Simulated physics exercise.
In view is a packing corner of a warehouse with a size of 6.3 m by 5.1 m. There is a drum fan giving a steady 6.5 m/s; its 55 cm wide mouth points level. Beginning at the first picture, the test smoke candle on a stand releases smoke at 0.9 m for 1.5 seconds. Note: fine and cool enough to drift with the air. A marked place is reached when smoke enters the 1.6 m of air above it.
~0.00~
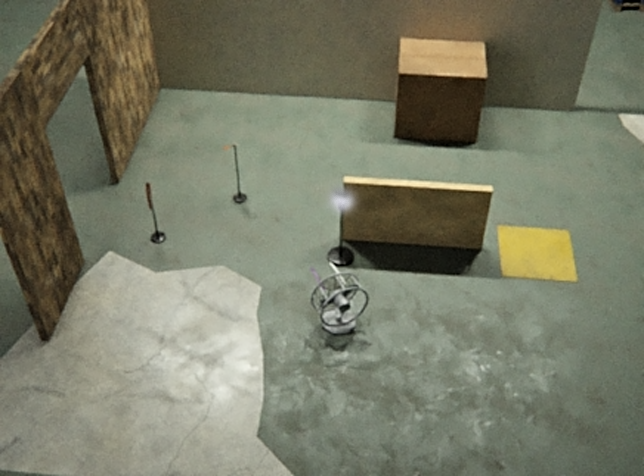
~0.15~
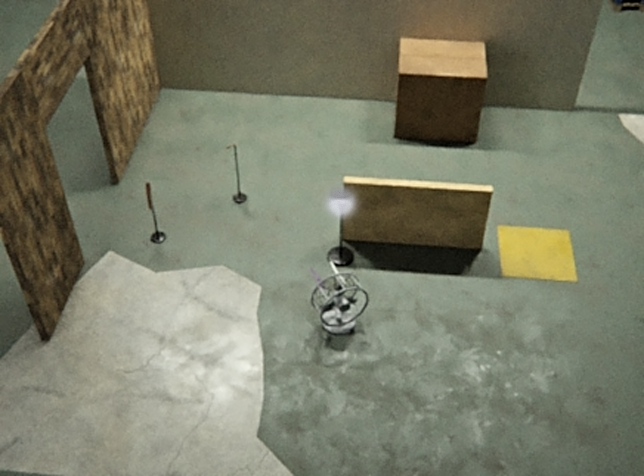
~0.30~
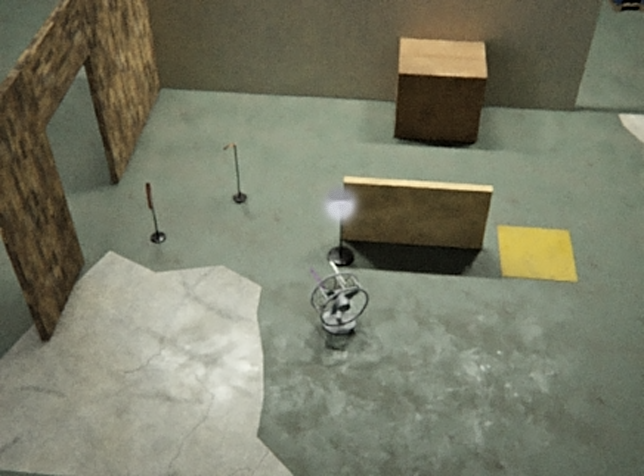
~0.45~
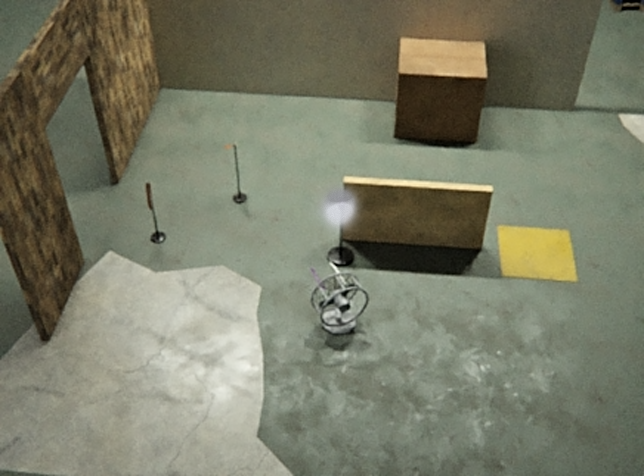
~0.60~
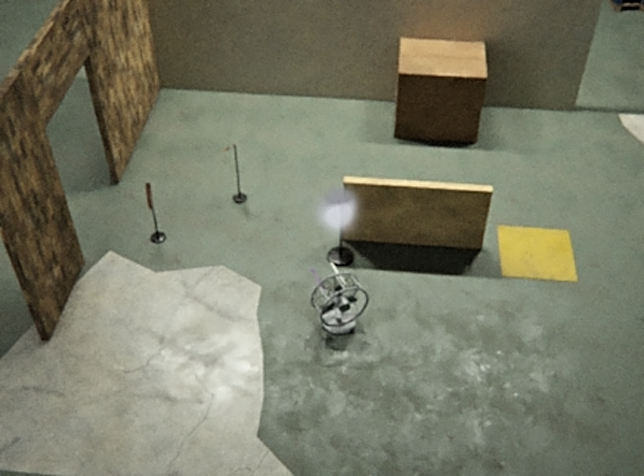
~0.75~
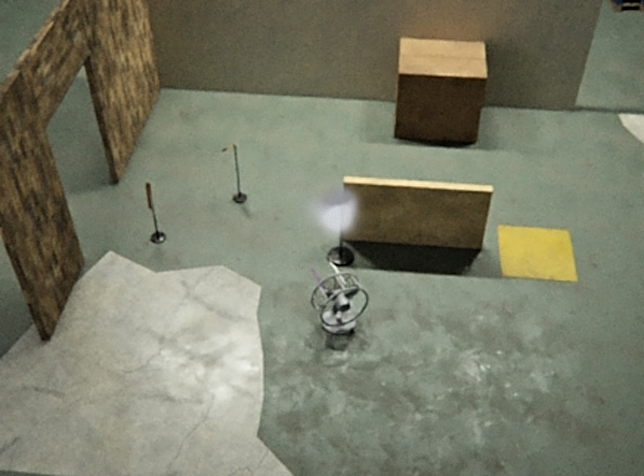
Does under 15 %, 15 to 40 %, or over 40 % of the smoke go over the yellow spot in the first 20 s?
In that time, under 15 % goes over it.
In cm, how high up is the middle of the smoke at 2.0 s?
The centre hangs close to 60 centimetres up.
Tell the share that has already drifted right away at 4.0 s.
Estimate: Close to 20 %.
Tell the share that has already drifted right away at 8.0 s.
About 70 per cent.
By 2.0 s we count, 0 % has passed over the yellow spot, with 100 % still about or yet to come, and the middle of the rest is near (307, 184).
By 4.0 s we count, 0 % has passed over the yellow spot, with 78 % still about or yet to come, and the middle of the rest is near (250, 62).
By 8.0 s we count, 0 % has passed over the yellow spot, with 29 % still about or yet to come, and the middle of the rest is near (365, 70).
By 20.0 s we count, 0 % has passed over the yellow spot, with 7 % still about or yet to come.
